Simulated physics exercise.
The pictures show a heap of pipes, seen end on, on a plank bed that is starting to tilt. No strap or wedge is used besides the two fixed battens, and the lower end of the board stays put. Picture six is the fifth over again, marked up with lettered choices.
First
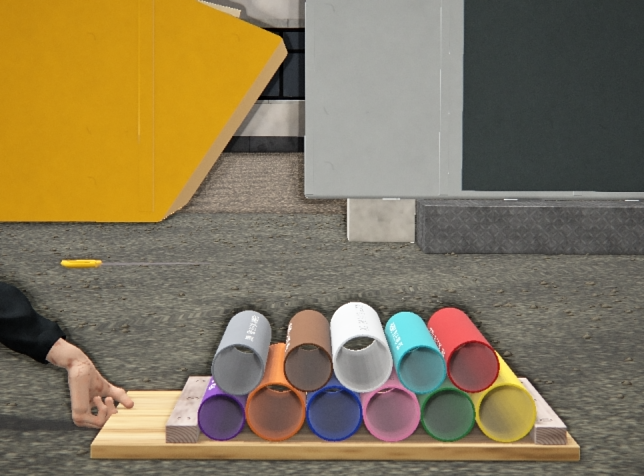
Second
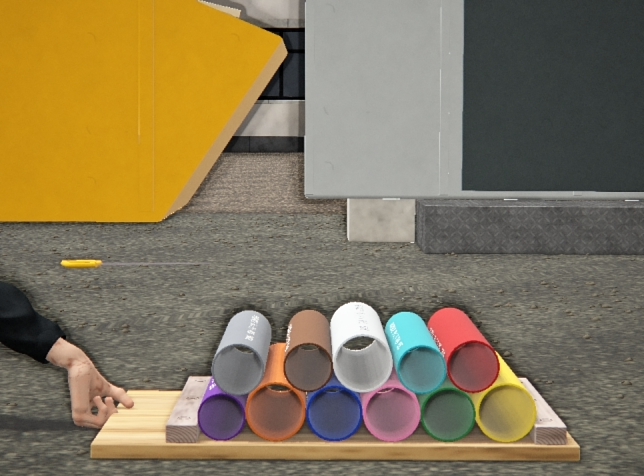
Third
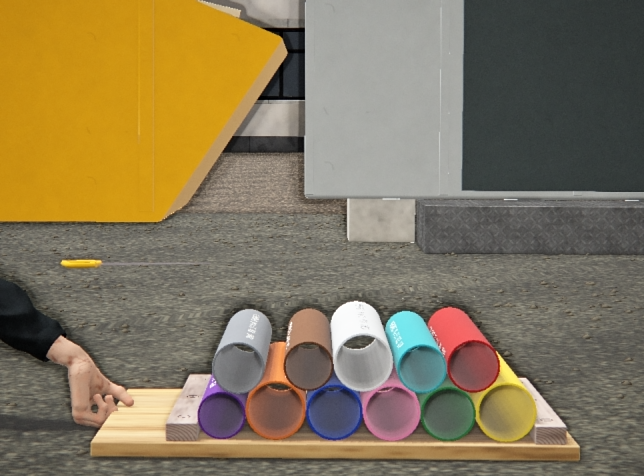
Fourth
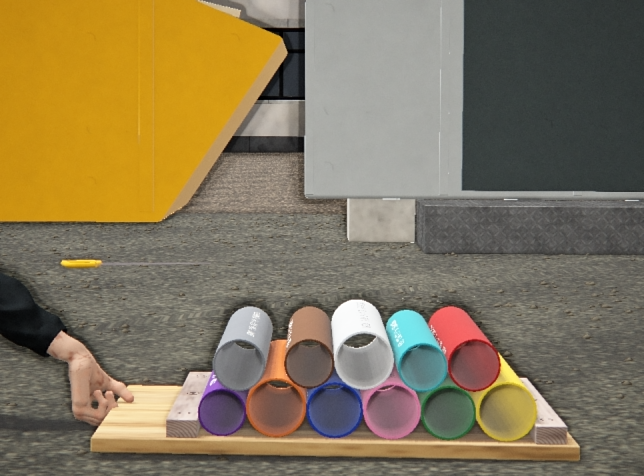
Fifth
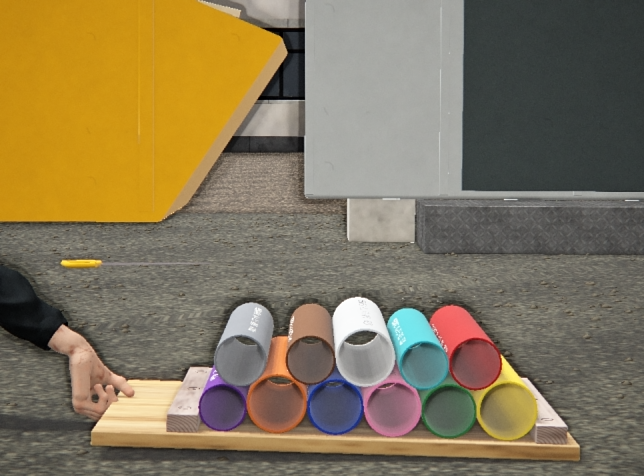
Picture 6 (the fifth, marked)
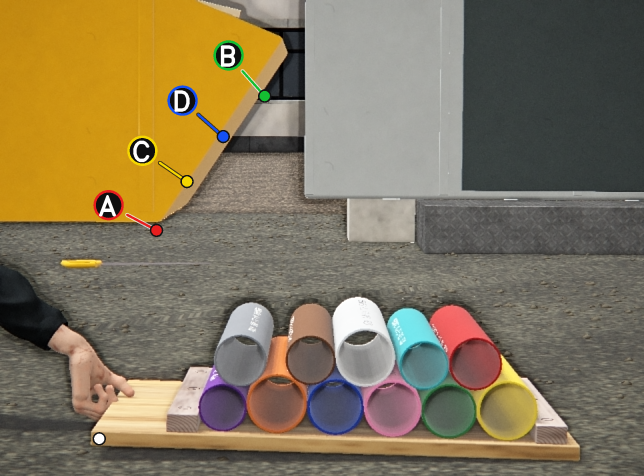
On roadside asphalt, a hand at the left end of a plank bed slightly raising that end beneath stacked colourful pipes.
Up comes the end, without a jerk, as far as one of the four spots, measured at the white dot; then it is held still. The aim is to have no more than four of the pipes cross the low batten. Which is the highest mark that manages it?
Mark C is as high as it can go.
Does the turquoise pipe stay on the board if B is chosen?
The turquoise pipe: No.
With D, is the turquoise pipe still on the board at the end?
No.
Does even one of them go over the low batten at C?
Yes, at C.
On the copy, A at (157, 230); B at (265, 96); C at (187, 182); D at (223, 137); the white dot at (100, 439).
On C. First, board at 20°.
Then, board at 34°.
Finally, board at 34°, four over the low batten (white, brown, turquoise, red).
By contrast, A none over the low batten; B eleven over the low batten; D ten over the low batten.
